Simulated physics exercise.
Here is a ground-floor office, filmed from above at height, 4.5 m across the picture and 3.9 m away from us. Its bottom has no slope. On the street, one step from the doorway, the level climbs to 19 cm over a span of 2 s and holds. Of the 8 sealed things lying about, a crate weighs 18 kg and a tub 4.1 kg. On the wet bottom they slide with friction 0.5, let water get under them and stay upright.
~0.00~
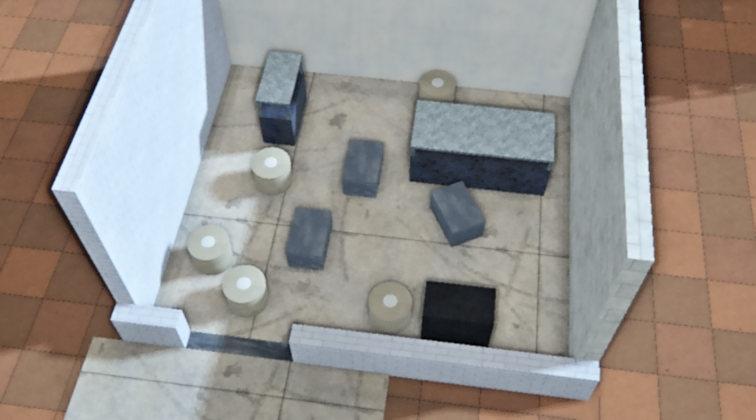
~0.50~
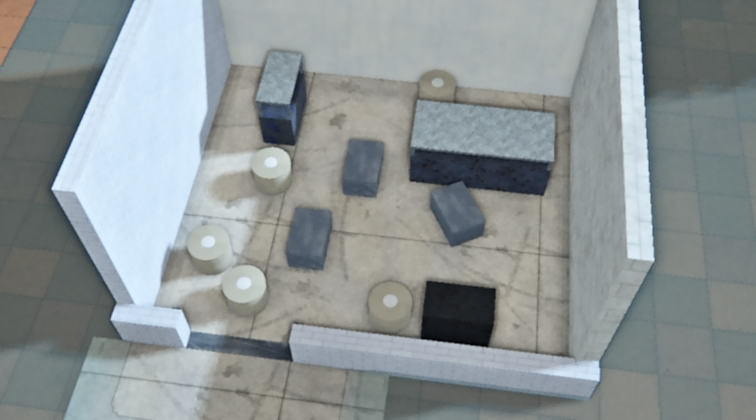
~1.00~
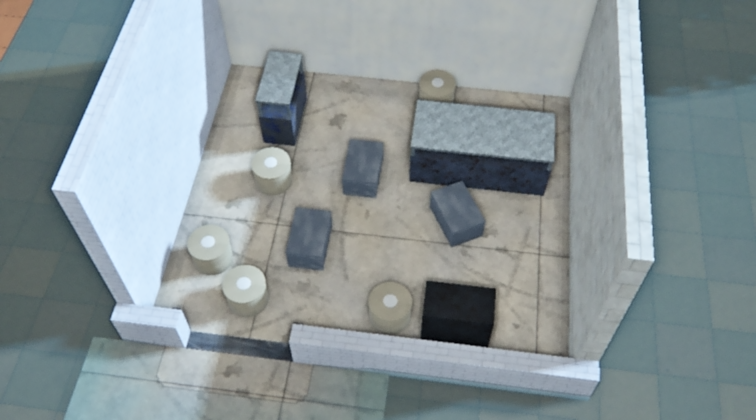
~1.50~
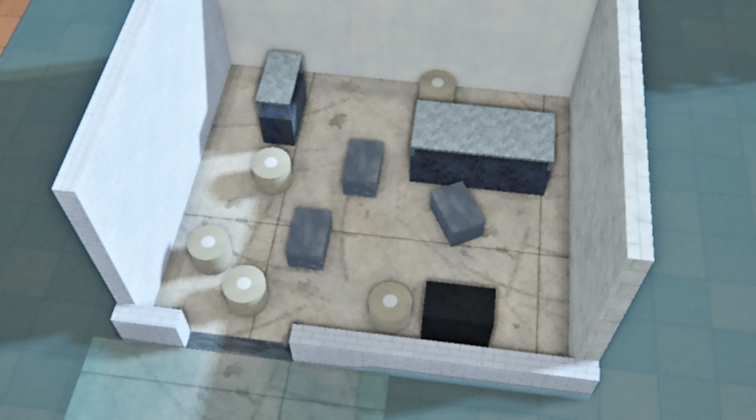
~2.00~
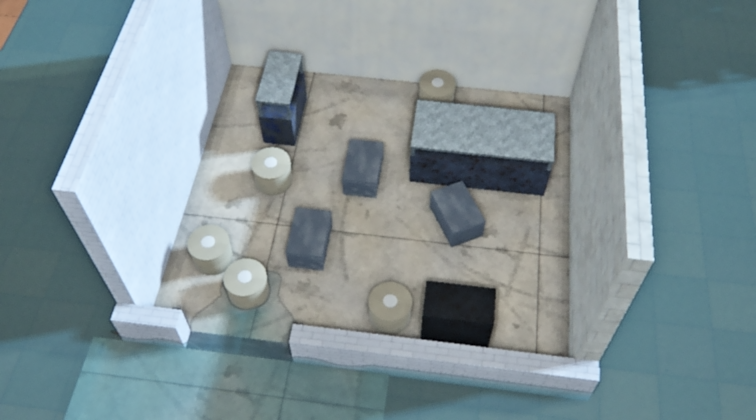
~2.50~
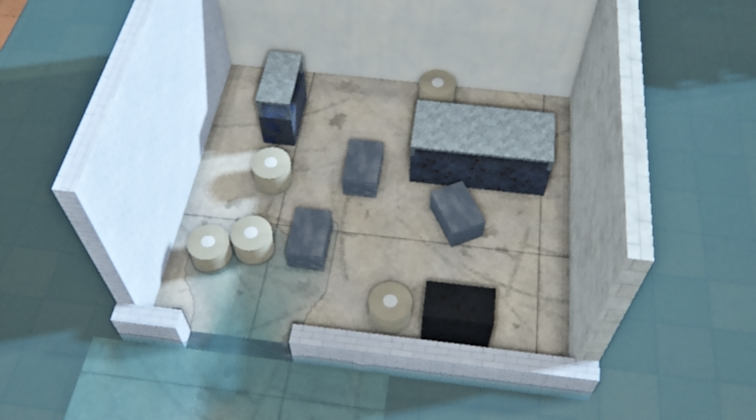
Water spreads around a small walled room and enters the doorway, shifting one round tub inward.
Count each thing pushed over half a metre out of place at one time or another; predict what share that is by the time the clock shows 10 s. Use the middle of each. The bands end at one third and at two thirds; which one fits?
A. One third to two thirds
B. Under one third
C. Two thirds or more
One third to two thirds.
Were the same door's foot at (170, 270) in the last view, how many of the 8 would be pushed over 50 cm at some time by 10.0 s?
You'd get 5 in that case.
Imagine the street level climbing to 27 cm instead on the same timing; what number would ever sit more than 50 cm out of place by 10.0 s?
In that case 7 of them.
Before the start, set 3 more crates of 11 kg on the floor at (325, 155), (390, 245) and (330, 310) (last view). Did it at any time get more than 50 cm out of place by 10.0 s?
Taking them in the given order: Greater, then greater, then smaller.
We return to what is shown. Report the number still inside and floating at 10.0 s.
It comes to 4.
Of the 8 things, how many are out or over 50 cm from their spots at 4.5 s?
The count is 2.
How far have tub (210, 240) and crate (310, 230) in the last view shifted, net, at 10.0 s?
Respectively 300 and 50 cm.
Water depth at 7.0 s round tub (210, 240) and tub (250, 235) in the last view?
First roughly 9 cm, second roughly 11 cm.
After 3.5 s 2 of 8 are over 50 cm from their spots; 2 afloat.
After 4.5 s 2 of 8 are over 50 cm from their spots; 3 afloat.
After 7.0 s 4 of 8 are over 50 cm from their spots; 3 afloat.
After 10.0 s 5 of 8 are over 50 cm from their spots, and 5 have been at some point; 4 afloat.
